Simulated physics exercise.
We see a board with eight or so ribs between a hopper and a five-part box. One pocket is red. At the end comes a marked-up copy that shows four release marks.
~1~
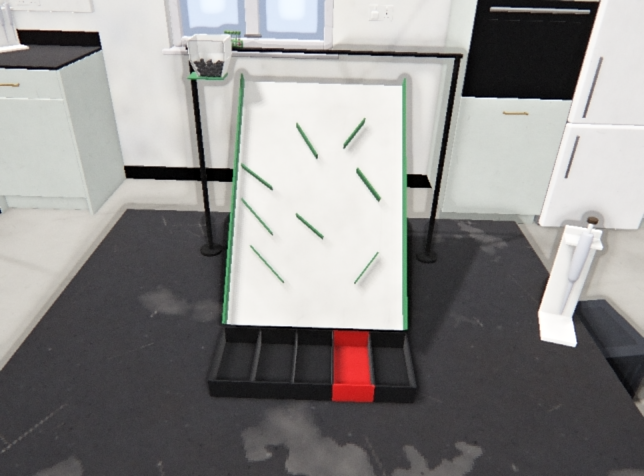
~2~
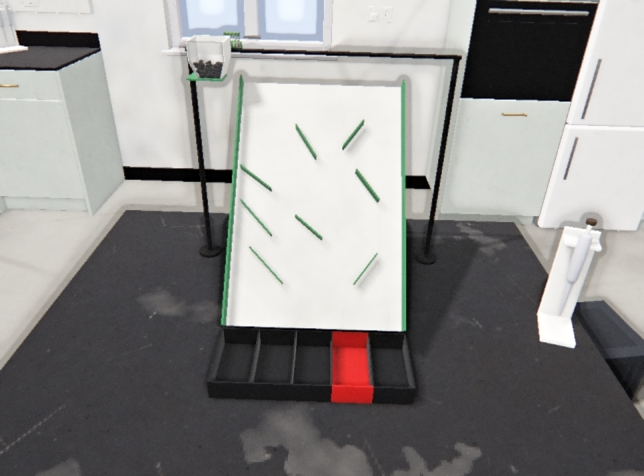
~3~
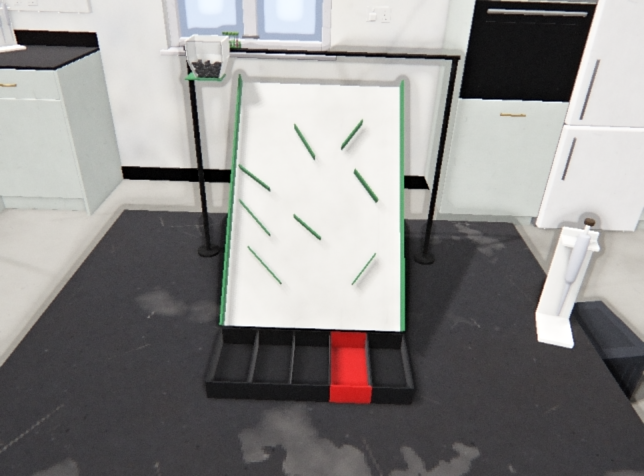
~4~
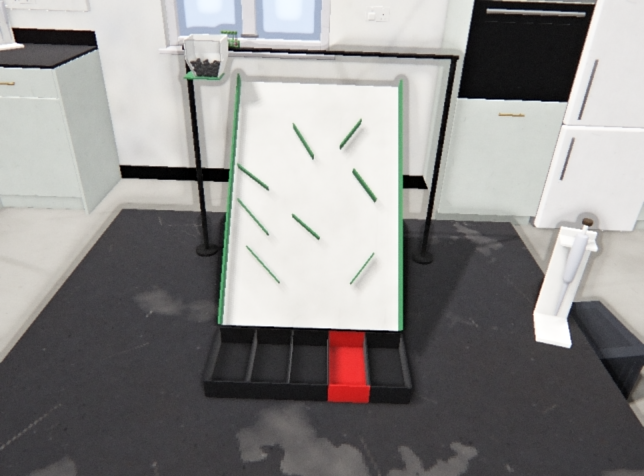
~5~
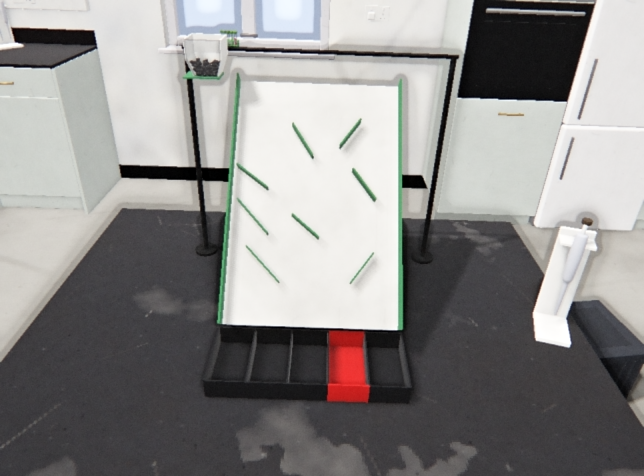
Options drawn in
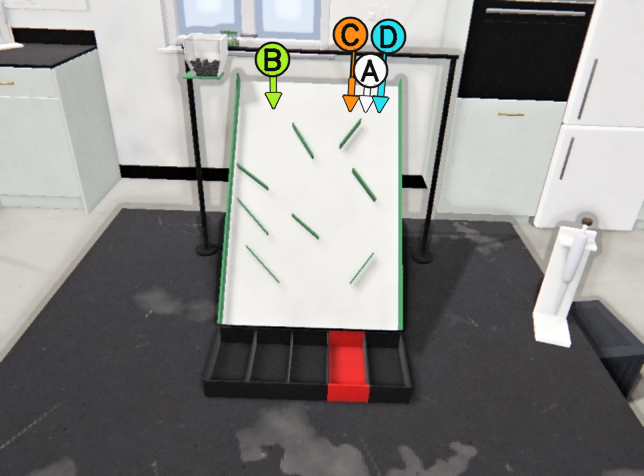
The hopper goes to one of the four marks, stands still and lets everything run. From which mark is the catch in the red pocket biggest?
C is best.
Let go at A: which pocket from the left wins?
It is the fifth one.
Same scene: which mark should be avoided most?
Mark D.
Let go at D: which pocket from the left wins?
It is the fifth one.
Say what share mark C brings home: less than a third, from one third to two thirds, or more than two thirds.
From one third to two thirds.
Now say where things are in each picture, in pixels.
In the first frame, hopper at (215, 67), black beans, door shut.
In the second frame, ribs (296, 124) to (316, 156), (343, 146) to (364, 119), (240, 164) to (271, 188).
In the third frame, ribs (355, 169) to (378, 200), (239, 199) to (269, 234), (294, 214) to (321, 238).
In the fourth frame, ribs (246, 245) to (279, 282), (351, 283) to (374, 253).
In the fifth frame, red pocket at (348, 392), number 4 of 5 from the left.
On the marked copy, mark A meets the board at (366, 106); mark B meets the board at (273, 102); mark C meets the board at (350, 105); mark D meets the board at (379, 106).
With A, about a quarter in the red pocket, most in other pockets, a stray few held on the board.
With B, about a quarter in the red pocket, about two thirds in other pockets, a small part held on the board.
With C, about half in the red pocket, about a third in other pockets, a small part held on the board.
With D, a stray few in the red pocket, nearly all in other pockets.
